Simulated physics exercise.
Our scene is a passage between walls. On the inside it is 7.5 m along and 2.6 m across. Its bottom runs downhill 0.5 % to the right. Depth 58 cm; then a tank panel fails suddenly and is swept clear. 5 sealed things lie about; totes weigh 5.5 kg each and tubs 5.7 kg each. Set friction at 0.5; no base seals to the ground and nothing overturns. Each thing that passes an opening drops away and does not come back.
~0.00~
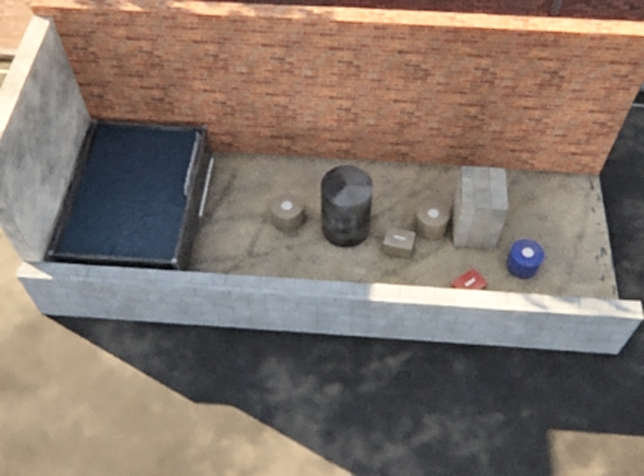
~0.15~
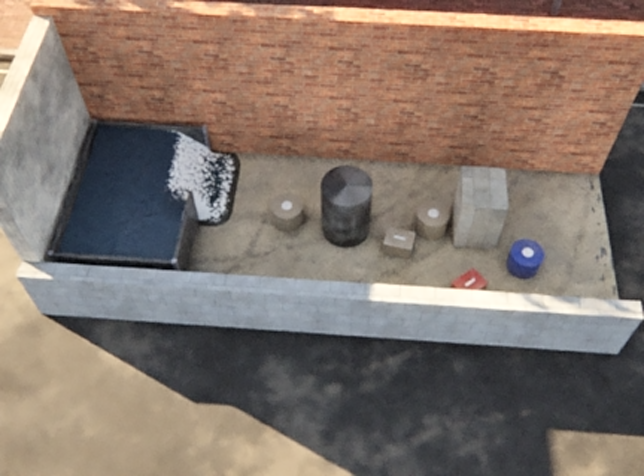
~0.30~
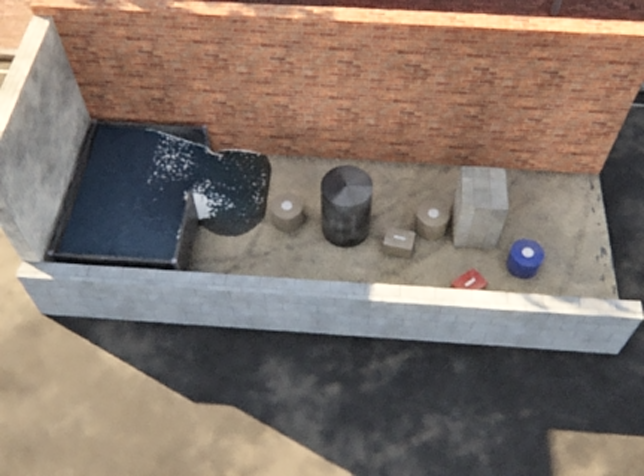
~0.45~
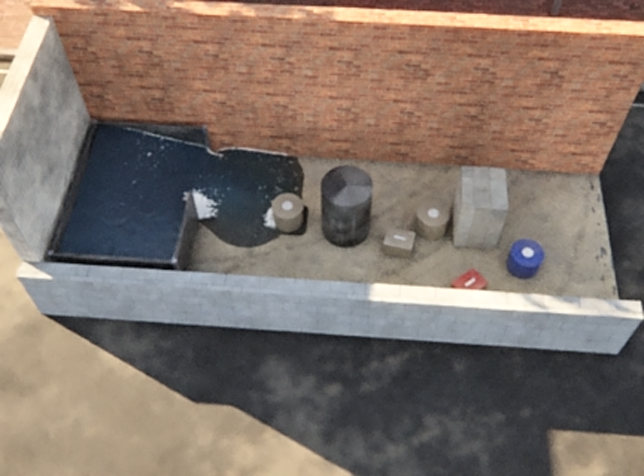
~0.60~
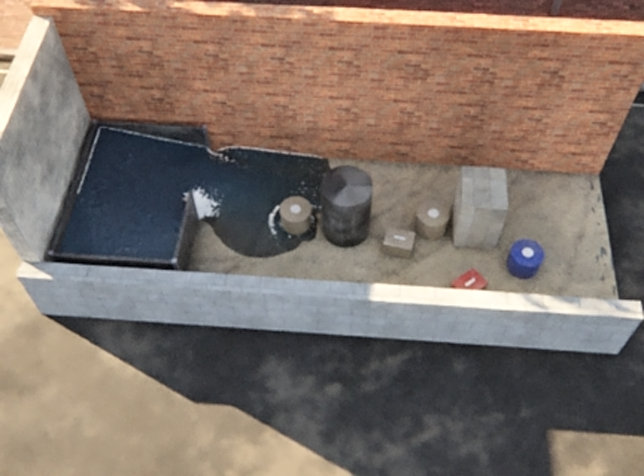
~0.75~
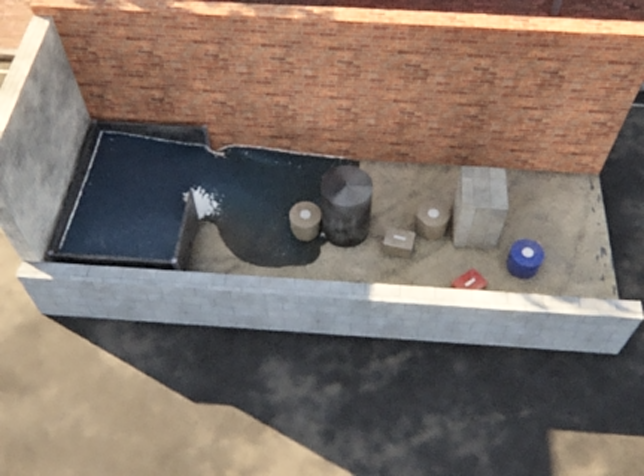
Dark water spilling from a tank at the left of a walled passage, spreading right and nudging a small tan drum slightly.
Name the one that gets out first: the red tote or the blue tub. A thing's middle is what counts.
Red.
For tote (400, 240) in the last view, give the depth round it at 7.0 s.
Depth: Near 6 cm.
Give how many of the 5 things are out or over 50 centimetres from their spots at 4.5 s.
3 in all.
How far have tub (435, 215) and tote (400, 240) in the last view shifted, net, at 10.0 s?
In that order: Gone out, 150 cm.
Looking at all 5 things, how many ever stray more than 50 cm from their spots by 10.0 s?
5.
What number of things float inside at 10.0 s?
1.
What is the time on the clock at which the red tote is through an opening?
Somewhere near 4.5 s.
After 2.0 s the red tote is near (470, 283), 0.0 m from its start, aground; the blue tub is near (528, 253), 0.0 m from its start, aground; 0 of 5 are out; 1 afloat.
After 4.5 s the red tote has gone out (at 4.4 s); the blue tub is near (529, 248), 0.1 m from its start, aground; 1 of 5 are out; 3 afloat.
After 7.0 s the red tote has gone out (at 4.4 s); the blue tub is near (541, 220), 0.6 m from its start, afloat; 2 of 5 are out; 3 afloat.
After 10.0 s the red tote has gone out (at 4.4 s); the blue tub is near (551, 228), 0.6 m from its start, aground; 2 of 5 are out; 1 afloat.
